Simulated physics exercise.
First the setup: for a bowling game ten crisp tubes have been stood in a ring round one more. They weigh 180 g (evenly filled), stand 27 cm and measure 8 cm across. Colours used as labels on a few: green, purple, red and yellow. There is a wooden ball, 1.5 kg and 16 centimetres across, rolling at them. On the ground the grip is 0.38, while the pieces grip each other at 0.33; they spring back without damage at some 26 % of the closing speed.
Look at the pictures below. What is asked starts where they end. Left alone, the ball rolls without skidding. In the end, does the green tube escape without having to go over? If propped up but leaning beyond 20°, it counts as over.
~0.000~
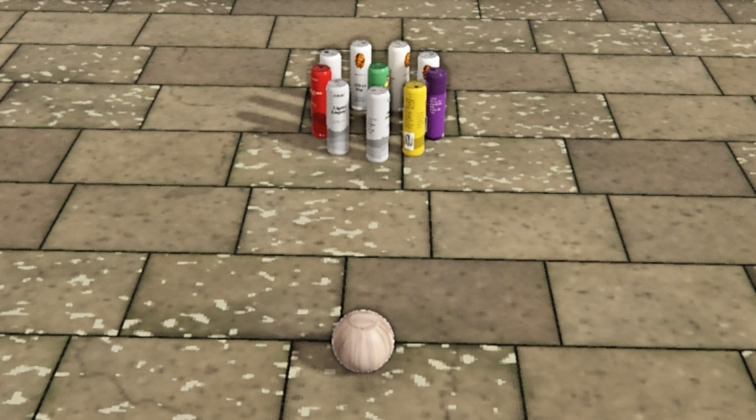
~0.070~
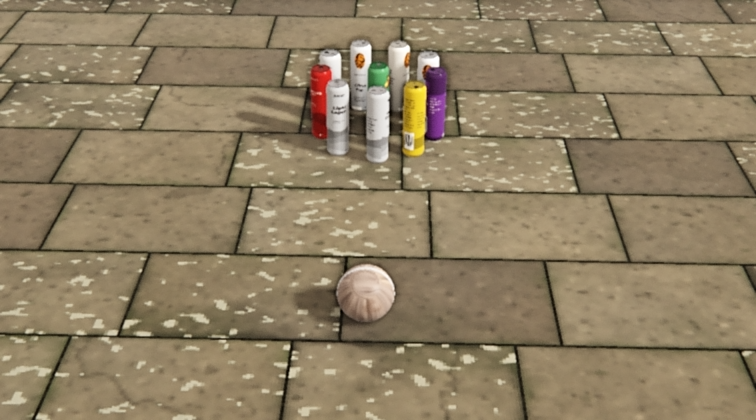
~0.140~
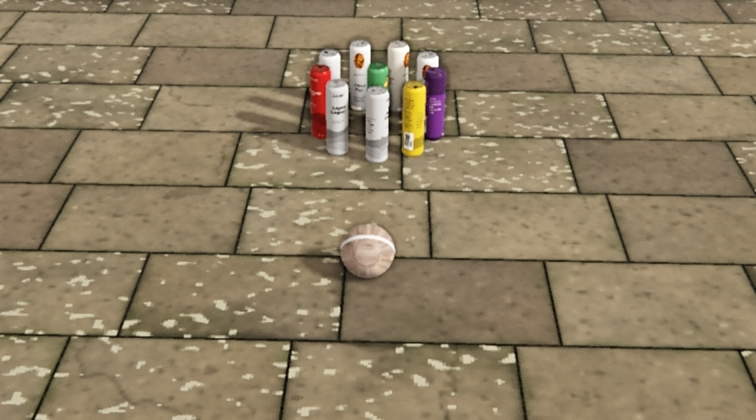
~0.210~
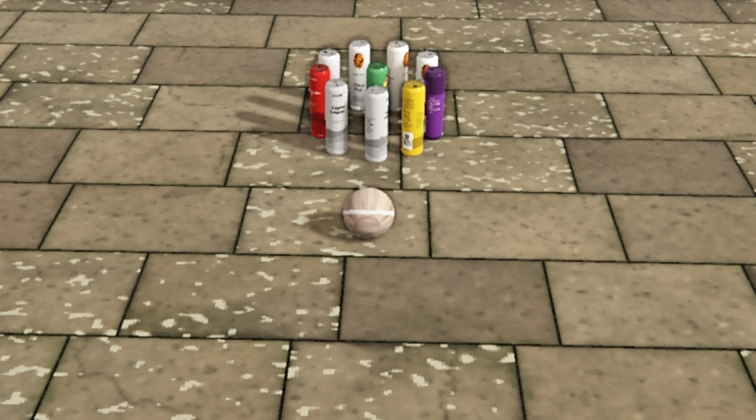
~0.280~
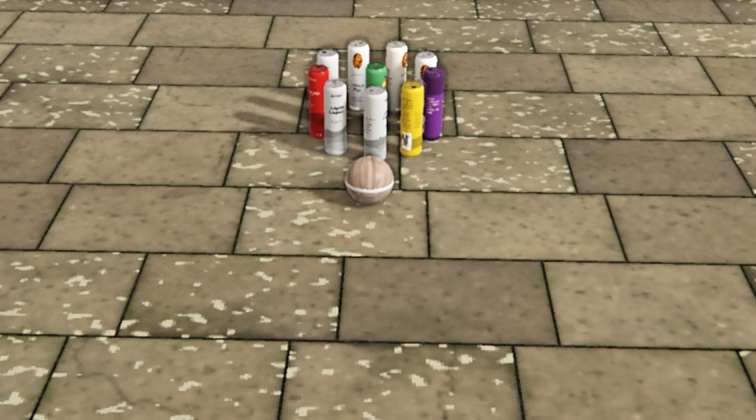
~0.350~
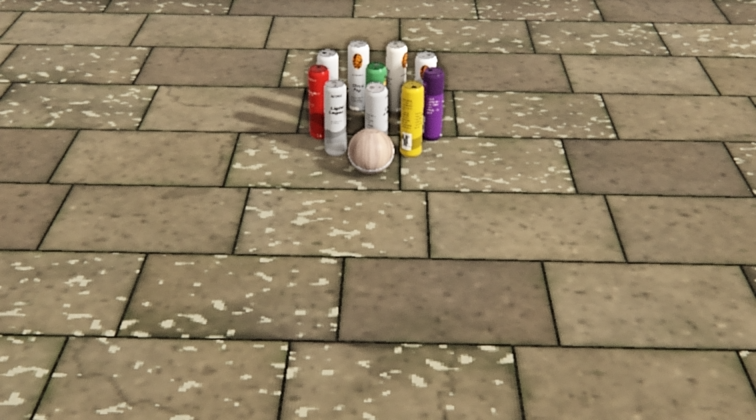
No: Felled.
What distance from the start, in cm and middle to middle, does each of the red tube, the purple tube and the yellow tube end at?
Distances in cm - red: 0; purple: 0; yellow: 0.
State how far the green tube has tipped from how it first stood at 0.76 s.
Angle from initial pose, roughly 90 deg - estimate.
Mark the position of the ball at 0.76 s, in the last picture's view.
Near (371, 51).
By 0.50 s, ball still moving; 1 of the 10 tubes over; green tube tilted 16°.
By 0.76 s, ball still moving; 4 of the 10 tubes over; green tube lying flat.
When it is over (1.6 s), ball rolling away; 4 of the 10 tubes over; green tube lying flat; red tube unmoved; purple tube unmoved. In pixels of the last frame, middles, red tube near (319, 103).
